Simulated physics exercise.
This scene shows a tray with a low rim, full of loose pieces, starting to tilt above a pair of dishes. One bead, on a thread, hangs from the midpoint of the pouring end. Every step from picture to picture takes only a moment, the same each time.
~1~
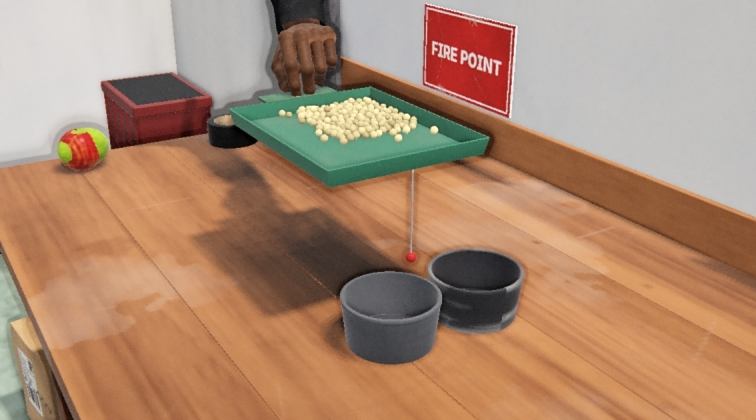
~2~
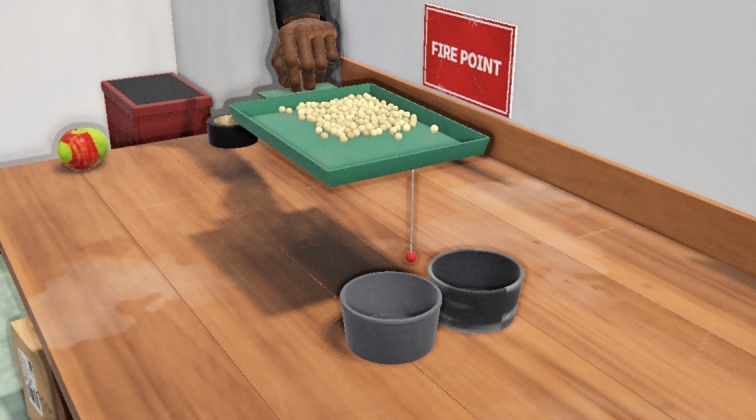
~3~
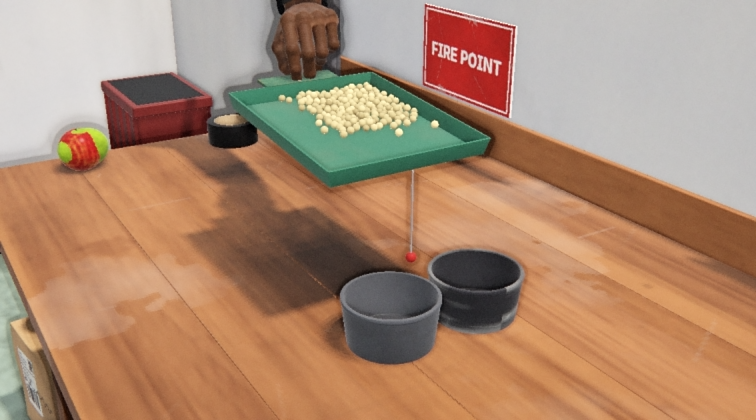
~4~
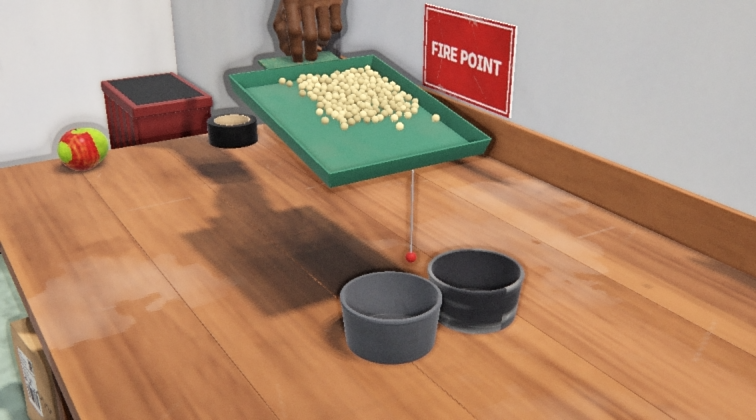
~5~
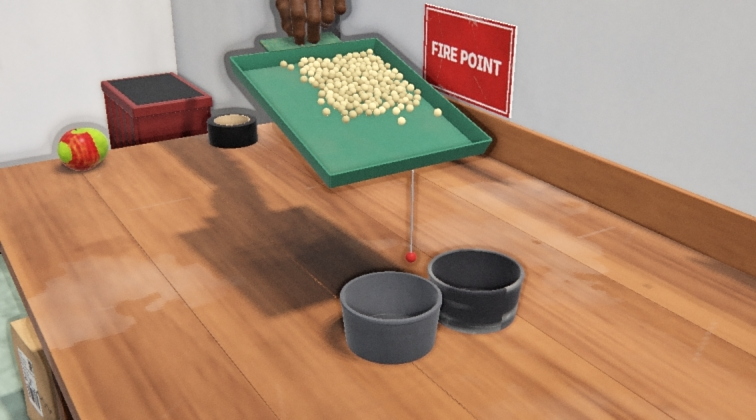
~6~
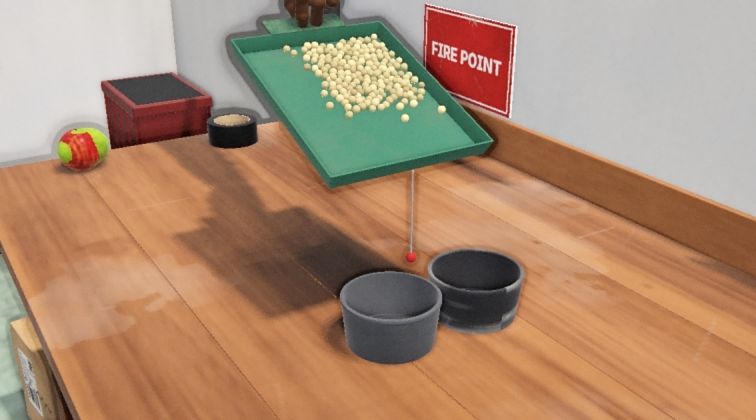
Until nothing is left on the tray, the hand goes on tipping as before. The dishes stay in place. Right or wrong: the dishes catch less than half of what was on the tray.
Wrong - they catch more than half.
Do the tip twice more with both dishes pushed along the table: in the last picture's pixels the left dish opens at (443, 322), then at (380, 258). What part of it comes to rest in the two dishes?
I'd expect some 40 percent, and then some 0 percent.
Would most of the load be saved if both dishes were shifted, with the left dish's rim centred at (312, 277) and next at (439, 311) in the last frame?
The pair would catch the lesser share the first time and the greater share the second time.
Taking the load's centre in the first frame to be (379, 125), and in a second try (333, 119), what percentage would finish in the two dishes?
Close to 70 in a hundred, then close to 80 in a hundred.
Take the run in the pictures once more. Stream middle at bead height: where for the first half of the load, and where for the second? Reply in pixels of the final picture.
Around (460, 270), followed by around (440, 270).
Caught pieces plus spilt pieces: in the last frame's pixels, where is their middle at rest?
Last view, centre at rest - approx. (432, 329).
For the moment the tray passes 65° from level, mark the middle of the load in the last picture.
I'd put the middle of the pieces at roughly (432, 159).
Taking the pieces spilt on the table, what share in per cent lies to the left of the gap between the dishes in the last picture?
Roughly 20 percent.
Just after the last frame, tray tipped steeply; roughly two thirds on the tray; just a few in the left dish; just a few in the right dish; roughly a quarter in the air.
A moment on, tray tipped past a quarter turn; roughly half on the tray; about a tenth in the left dish; about a tenth in the right dish; roughly a quarter outside both; about a tenth in the air.
Further on, tray tipped past a quarter turn; roughly a third in the left dish; roughly a third in the right dish; roughly a quarter outside both.
When it is over, tray tipped past a quarter turn; roughly a third in the left dish; roughly a third in the right dish; roughly a quarter outside both.
